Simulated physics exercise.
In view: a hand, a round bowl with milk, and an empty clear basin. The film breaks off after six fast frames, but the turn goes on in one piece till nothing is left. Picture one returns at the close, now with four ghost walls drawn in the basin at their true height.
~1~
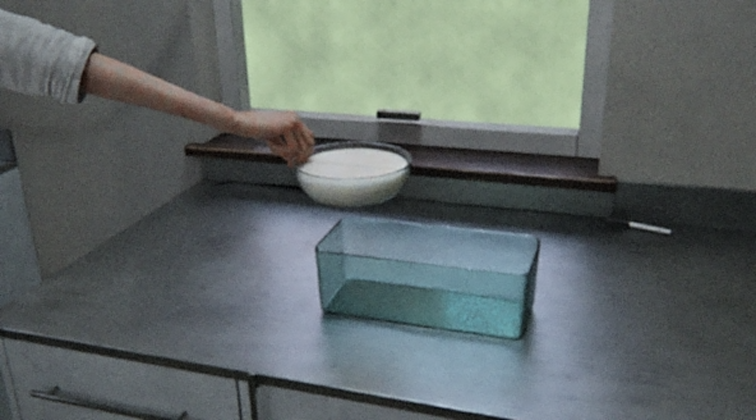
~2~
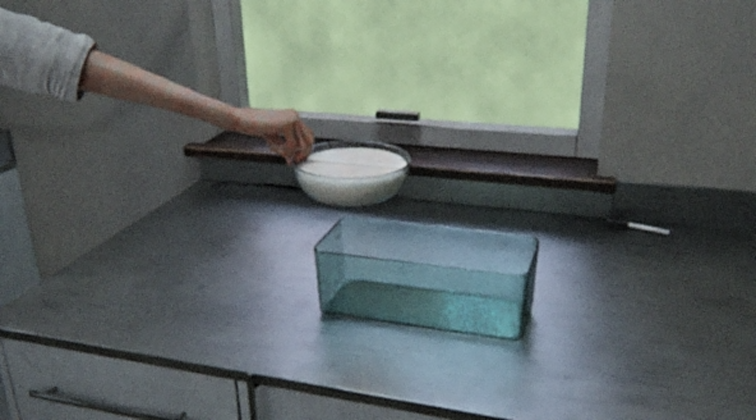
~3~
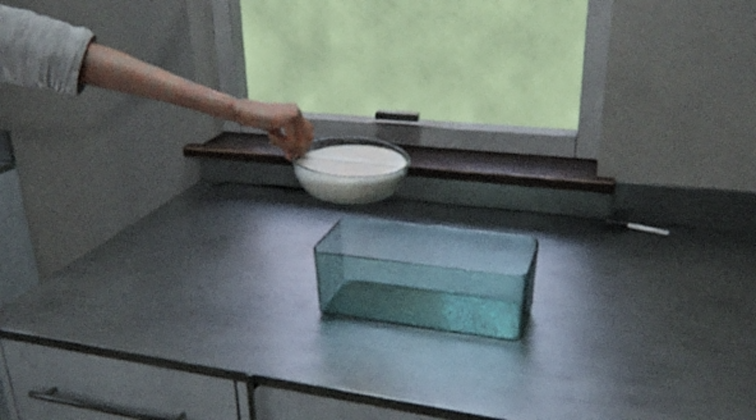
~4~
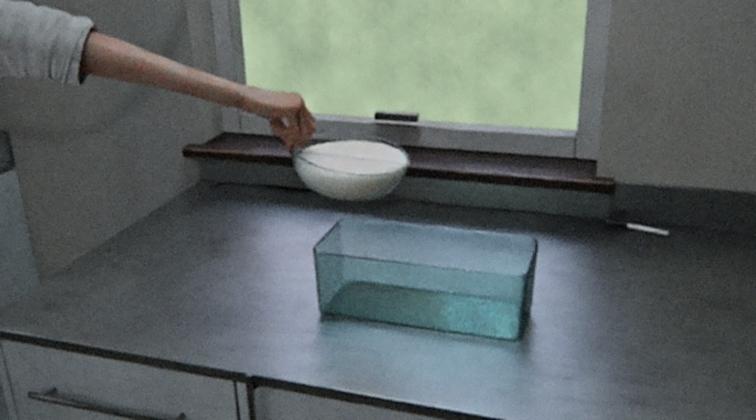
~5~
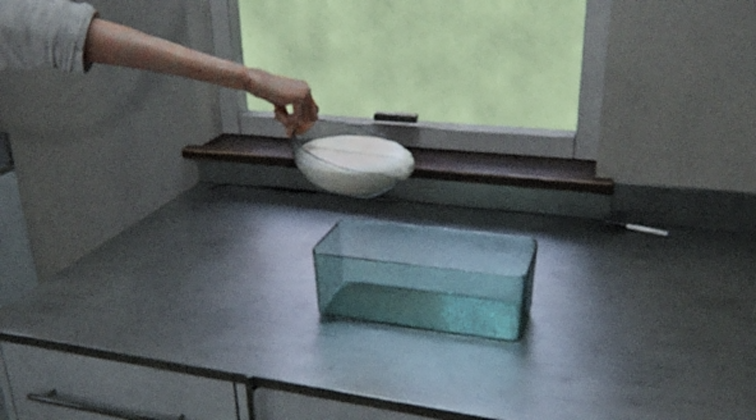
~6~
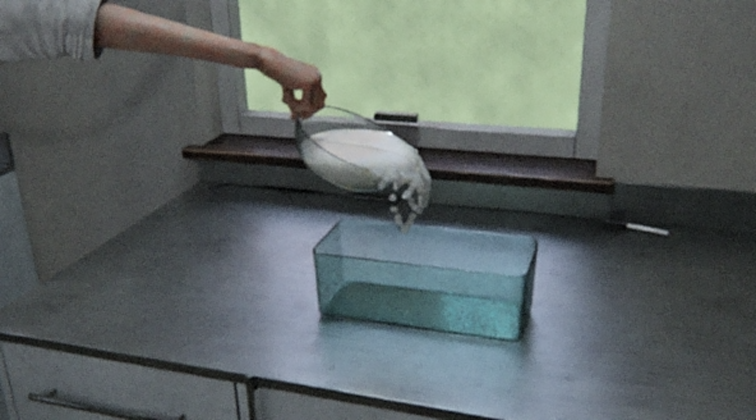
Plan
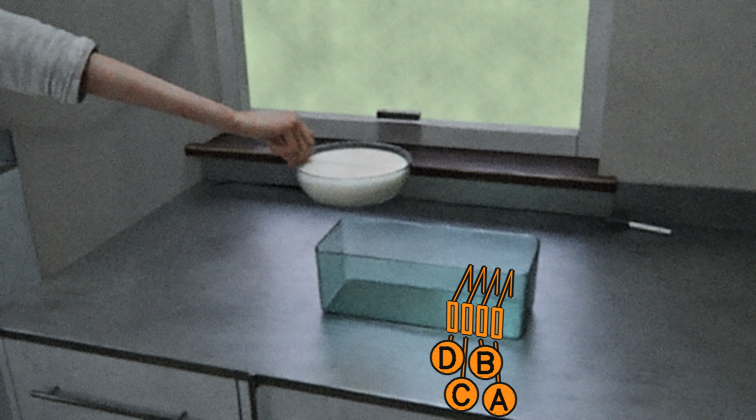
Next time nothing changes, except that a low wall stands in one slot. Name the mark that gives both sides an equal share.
Place C.
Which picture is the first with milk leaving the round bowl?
In picture 5.
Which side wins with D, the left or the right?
The right side.
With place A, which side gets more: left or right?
The left one.
On the marked copy, A at (495, 342); B at (480, 340); C at (465, 338); D at (451, 336).
Choosing A, about 88 % ends left of the wall and 7 % right of it; 5 % is lost outside.
Choosing B, about 76 % ends left of the wall and 20 % right of it; 4 % is lost outside.
Choosing C, about 48 % ends left of the wall and 48 % right of it; 4 % is lost outside.
Choosing D, about 28 % ends left of the wall and 68 % right of it; 4 % is lost outside.
